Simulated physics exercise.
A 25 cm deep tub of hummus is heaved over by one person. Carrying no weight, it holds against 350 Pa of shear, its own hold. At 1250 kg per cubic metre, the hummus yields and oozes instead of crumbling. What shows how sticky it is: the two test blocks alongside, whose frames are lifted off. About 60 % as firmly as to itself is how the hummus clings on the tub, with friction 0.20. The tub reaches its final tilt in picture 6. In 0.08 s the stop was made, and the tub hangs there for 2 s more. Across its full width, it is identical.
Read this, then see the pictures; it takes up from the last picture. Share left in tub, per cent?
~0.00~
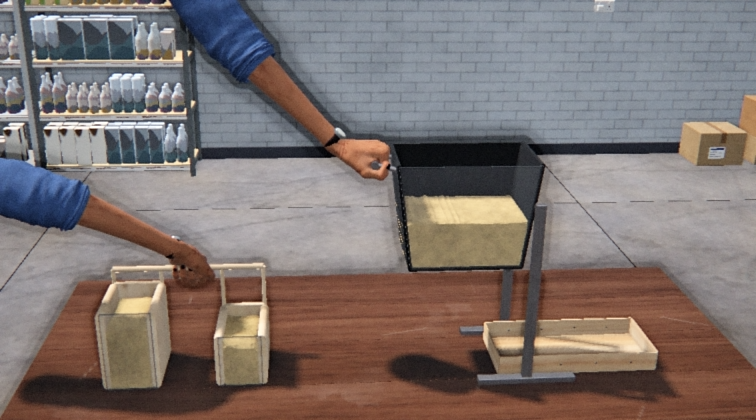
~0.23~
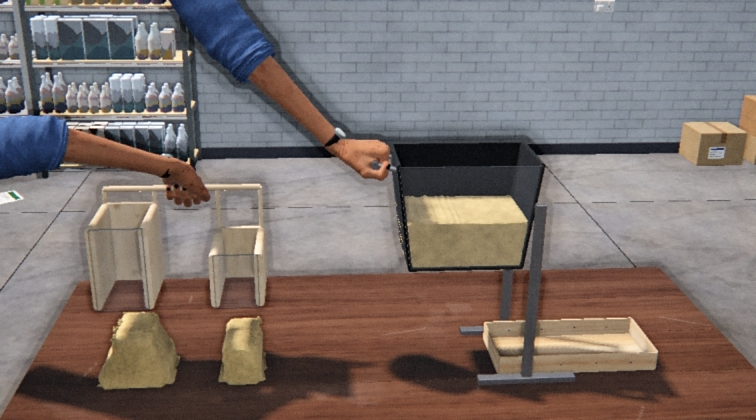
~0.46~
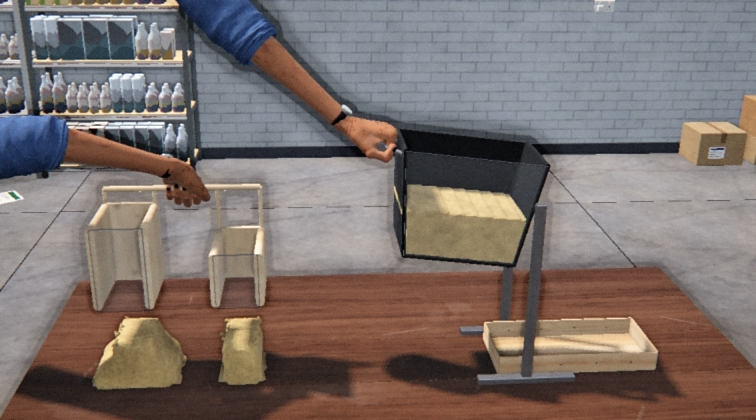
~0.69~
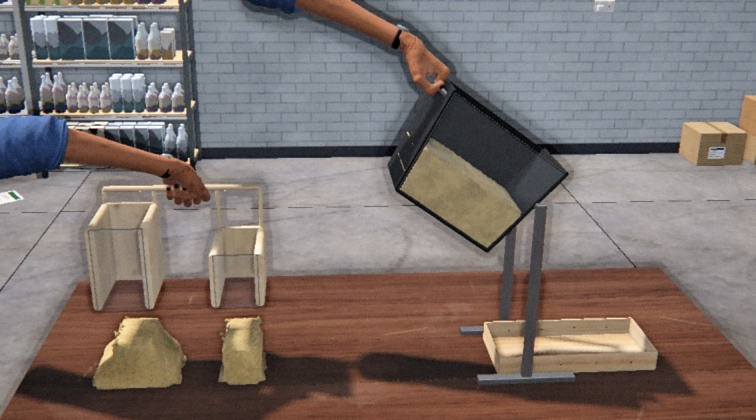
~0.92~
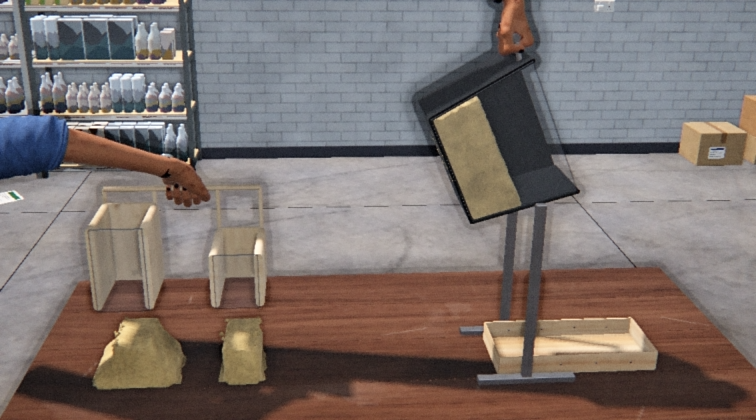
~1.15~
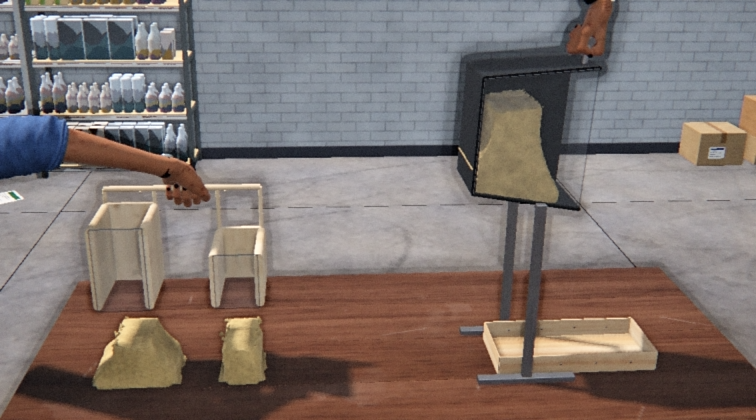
Near 45 %.
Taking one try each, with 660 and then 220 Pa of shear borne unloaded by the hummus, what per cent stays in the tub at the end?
65 %, then 35 %.
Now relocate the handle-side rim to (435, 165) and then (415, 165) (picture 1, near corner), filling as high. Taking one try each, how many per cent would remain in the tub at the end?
The first would keep 65 percent and the second 55 percent.
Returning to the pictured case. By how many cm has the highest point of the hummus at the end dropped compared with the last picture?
Roughly 14 cm.
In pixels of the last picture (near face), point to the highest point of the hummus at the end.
Near (512, 170).
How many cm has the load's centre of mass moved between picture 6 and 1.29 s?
It has moved close to 8 cm.
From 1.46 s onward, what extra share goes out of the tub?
About 12 %.
After 1.29 s, the tub is at 92 degrees and holds 91 %.
After 1.46 s, the tub is at 92 degrees and holds 56 %.
After 1.63 s, the tub is at 92 degrees and holds 47 %.
After 1.80 s, the tub is at 92 degrees and holds 45 %.
After 3.15 s, at the end, the tub is at 92 degrees and holds 45 %.
